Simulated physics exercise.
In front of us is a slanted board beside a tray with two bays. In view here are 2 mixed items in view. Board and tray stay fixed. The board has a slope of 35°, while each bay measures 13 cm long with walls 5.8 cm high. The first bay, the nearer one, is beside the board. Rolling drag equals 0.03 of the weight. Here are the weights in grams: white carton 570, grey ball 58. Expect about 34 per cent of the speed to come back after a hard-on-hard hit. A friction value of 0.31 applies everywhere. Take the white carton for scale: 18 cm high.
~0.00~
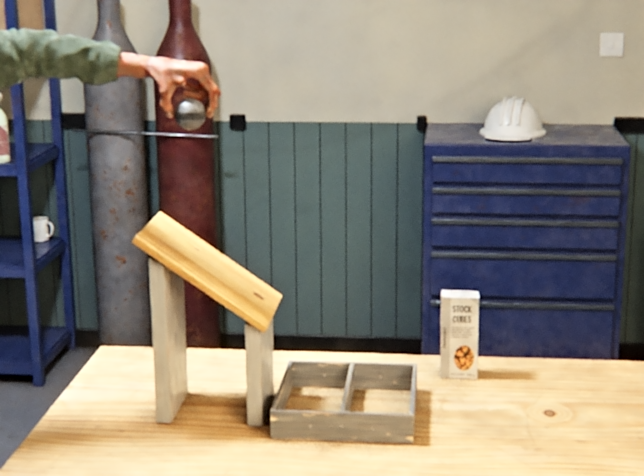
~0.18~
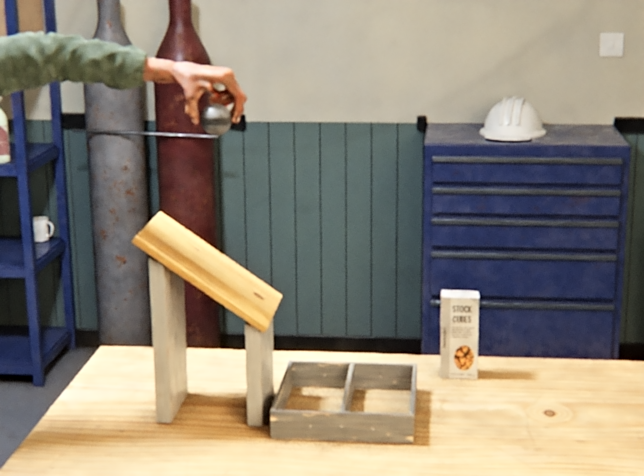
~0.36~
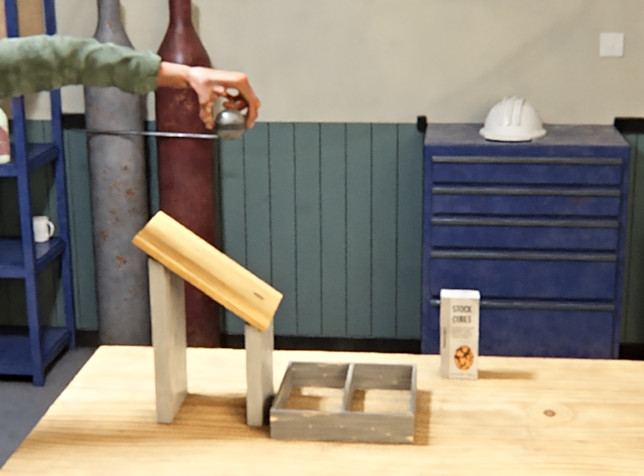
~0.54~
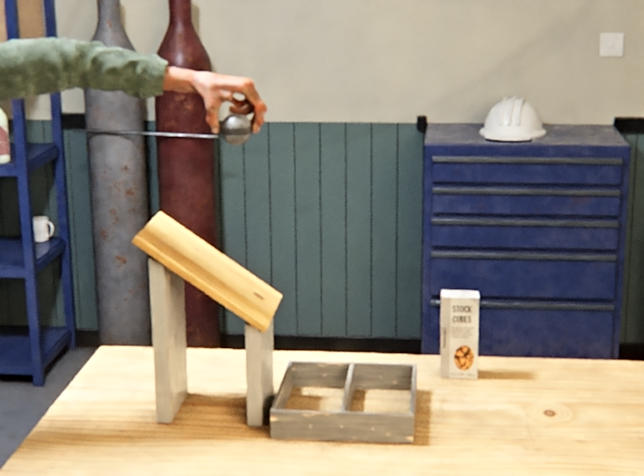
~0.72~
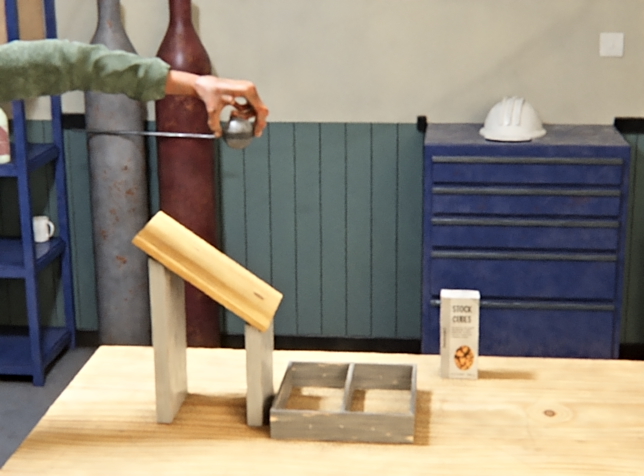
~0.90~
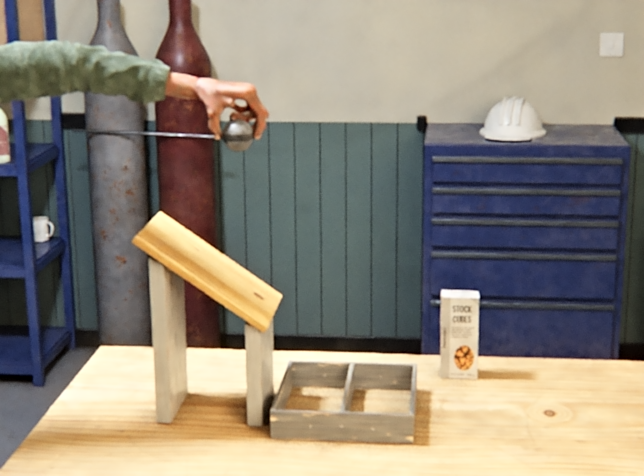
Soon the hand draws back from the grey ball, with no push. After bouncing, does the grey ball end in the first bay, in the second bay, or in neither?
In the second bay.
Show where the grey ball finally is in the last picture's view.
It ends near (365, 400).
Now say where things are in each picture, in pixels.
In the first picture, 10 cm still to go; grey ball (190, 114); white carton (459, 334).
In the second picture, 5 cm still to go; grey ball (216, 119); white carton (459, 334).
In the third picture, 3 cm still to go; grey ball (230, 125); white carton (459, 334).
In the fourth picture, 1 cm still to go; grey ball (236, 129); white carton (459, 334).
The fifth picture shows poised above the slant; grey ball (238, 133); white carton (459, 334).
The sixth picture shows poised above the slant; grey ball (238, 135); white carton (459, 334).
After 1.30 s, grey ball near (281, 283).
After 1.40 s, grey ball near (341, 338).
At rest (2.2 s), it is in the farther bay; white carton in place, give or take 4 cm. Seen from the same camera at the end, grey ball near (365, 400).
